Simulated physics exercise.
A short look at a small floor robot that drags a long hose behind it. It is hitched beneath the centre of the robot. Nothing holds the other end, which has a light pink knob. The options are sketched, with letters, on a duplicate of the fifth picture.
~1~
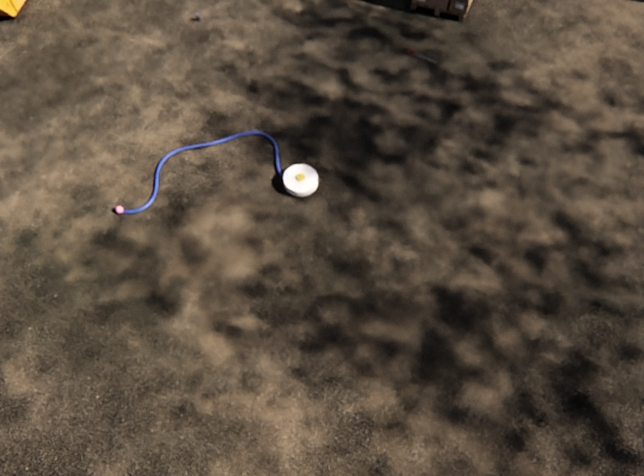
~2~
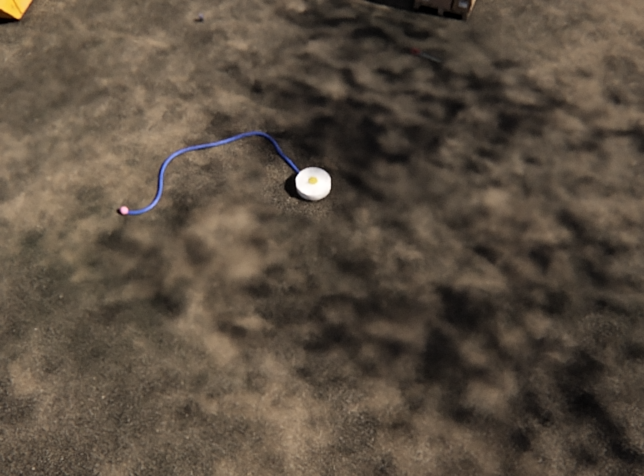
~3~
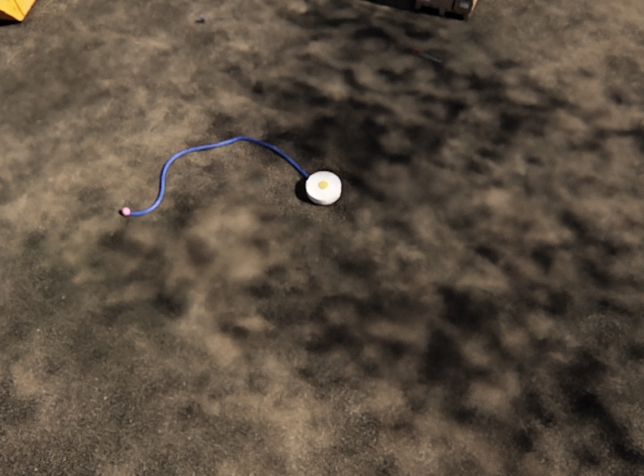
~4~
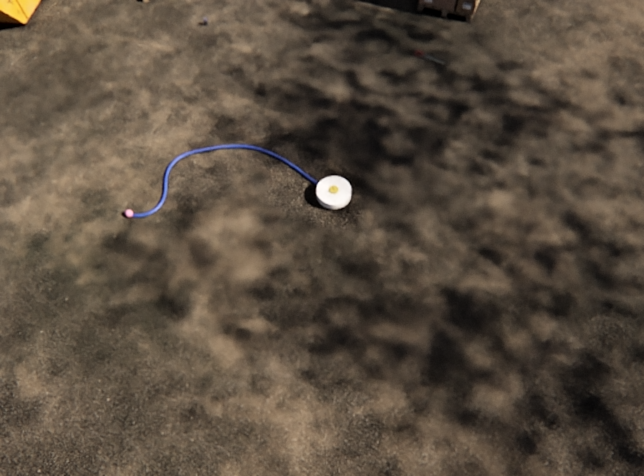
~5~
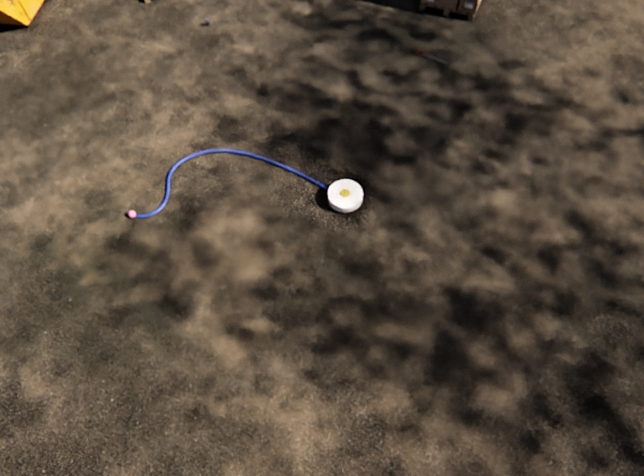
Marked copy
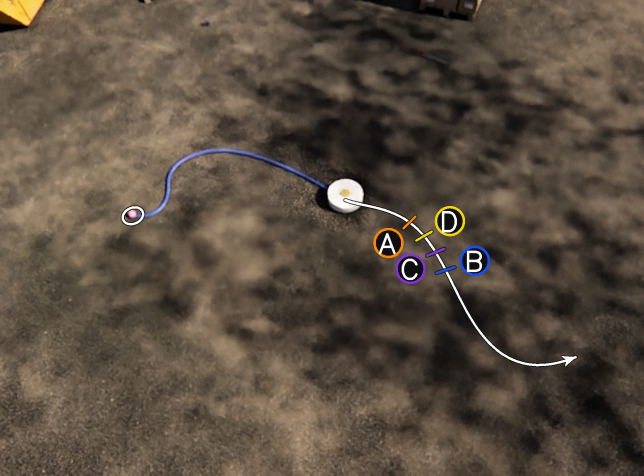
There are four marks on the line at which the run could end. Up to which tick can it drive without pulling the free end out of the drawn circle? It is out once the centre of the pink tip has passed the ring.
At A, and not beyond.
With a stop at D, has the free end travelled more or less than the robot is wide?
By then, less.
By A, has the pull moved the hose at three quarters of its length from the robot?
Yes.
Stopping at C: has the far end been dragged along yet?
Yes.
On the marked copy, A at (410, 222); B at (446, 270); C at (436, 252); D at (424, 236); the ring at (133, 216); the route from (345, 200) via (452, 284) to (576, 357).
Taking A. A third of the way, robot (369, 202), middle of the hose (239, 164), free end (132, 214).
Two thirds of the way, robot (393, 209), middle of the hose (256, 177), free end (132, 214).
When it is over, robot (410, 219), middle of the hose (271, 187), free end (136, 214); the free end is still in its ring.
As for the rest, B drags the free end to (170, 202); C drags the free end to (158, 205); D drags the free end to (147, 210).
